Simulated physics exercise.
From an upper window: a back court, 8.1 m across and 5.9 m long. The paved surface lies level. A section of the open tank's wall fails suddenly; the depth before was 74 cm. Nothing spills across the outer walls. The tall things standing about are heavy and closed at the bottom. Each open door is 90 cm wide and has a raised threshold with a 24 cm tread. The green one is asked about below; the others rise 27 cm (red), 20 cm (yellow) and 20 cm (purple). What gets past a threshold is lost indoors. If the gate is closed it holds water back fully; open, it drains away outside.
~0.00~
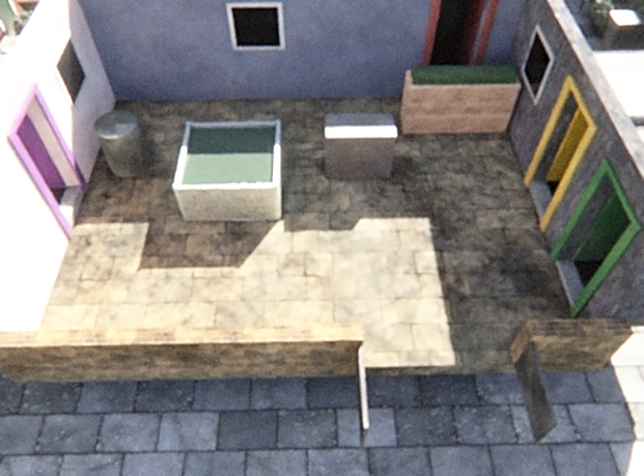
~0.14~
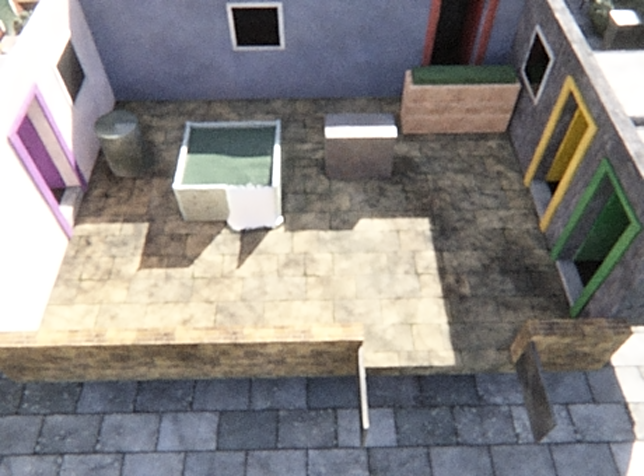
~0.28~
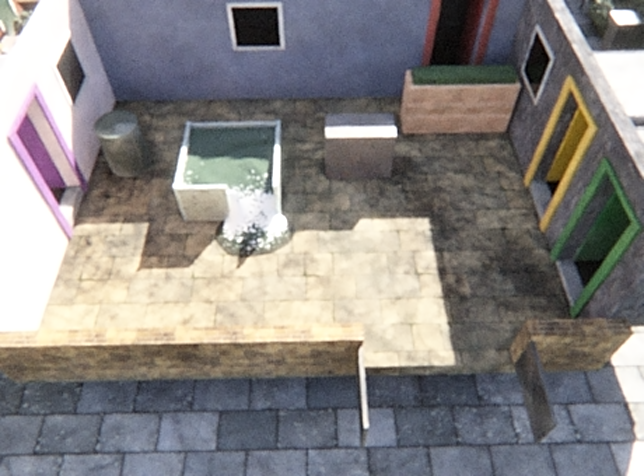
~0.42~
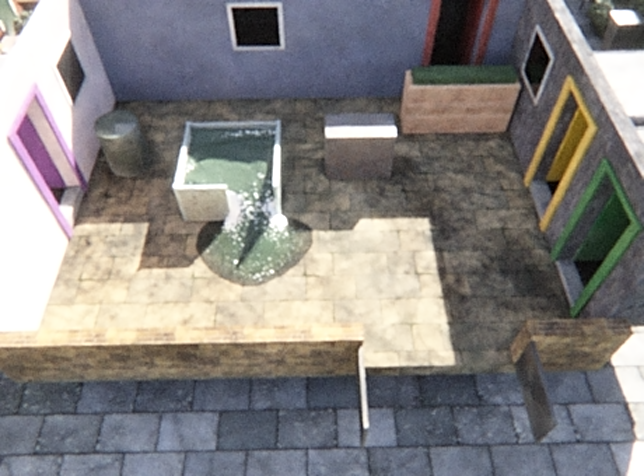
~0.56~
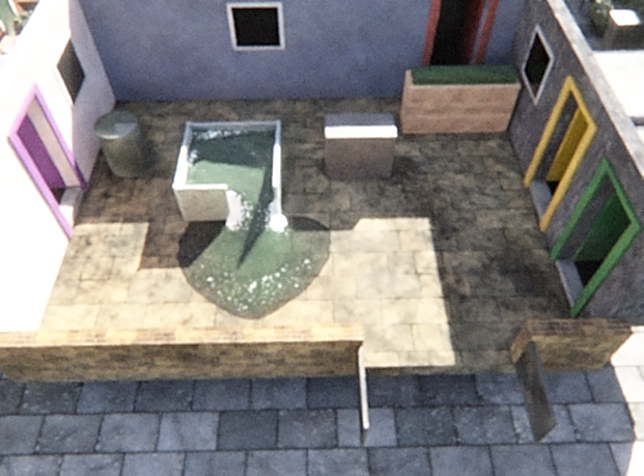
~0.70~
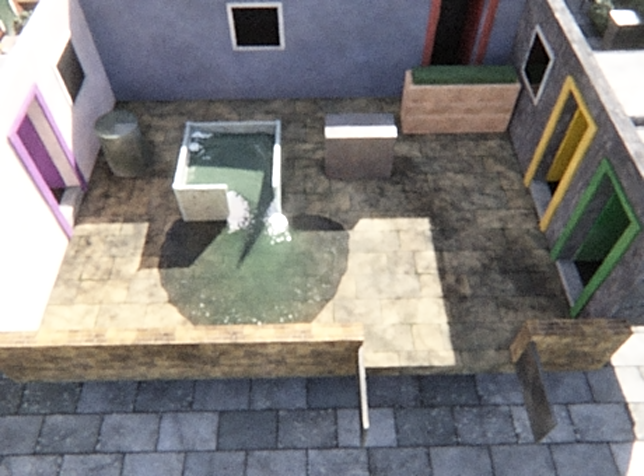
Water bursts through the front of the open tank and spreads across the sunlit paving.
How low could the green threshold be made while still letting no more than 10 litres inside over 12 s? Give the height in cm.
At least 7.5 cm or so.
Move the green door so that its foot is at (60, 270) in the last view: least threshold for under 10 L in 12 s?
Roughly 7.0 cm.
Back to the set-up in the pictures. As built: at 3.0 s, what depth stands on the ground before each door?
In cm: Red 0, yellow 0, green 0, purple 0.
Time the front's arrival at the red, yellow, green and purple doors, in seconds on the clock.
Red not in the 12 s, yellow 4.0 s, green 3.4 s, purple 3.2 s.
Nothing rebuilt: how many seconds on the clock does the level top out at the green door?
At about 4.0 s.
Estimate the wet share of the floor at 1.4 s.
Some 20 per cent of it.
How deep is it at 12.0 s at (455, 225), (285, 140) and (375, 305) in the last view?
About 2, 3 and 2 cm.
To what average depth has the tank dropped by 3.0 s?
Some 27 cm.
After 1.4 s water covers 20 % of the floor, deepest (30 cm) near (253, 353); it has not reached the green door.
After 3.0 s water covers 30 % of the floor, deepest (22 cm) near (29, 357); it has not reached the green door.
After 12.0 s water covers 85 % of the floor, deepest (6 cm) near (72, 231); 3 cm at the green door, 1 litre in over its 11 cm threshold.
At the green door as built, the water arrived by 3.4 s and peaked near 11 cm at 4.0 s.
With a threshold of 6.5 cm, 19 litres would have come in within the 12 s; with 9 cm, 4 litres. So under 10 litres takes about 7.5 cm.
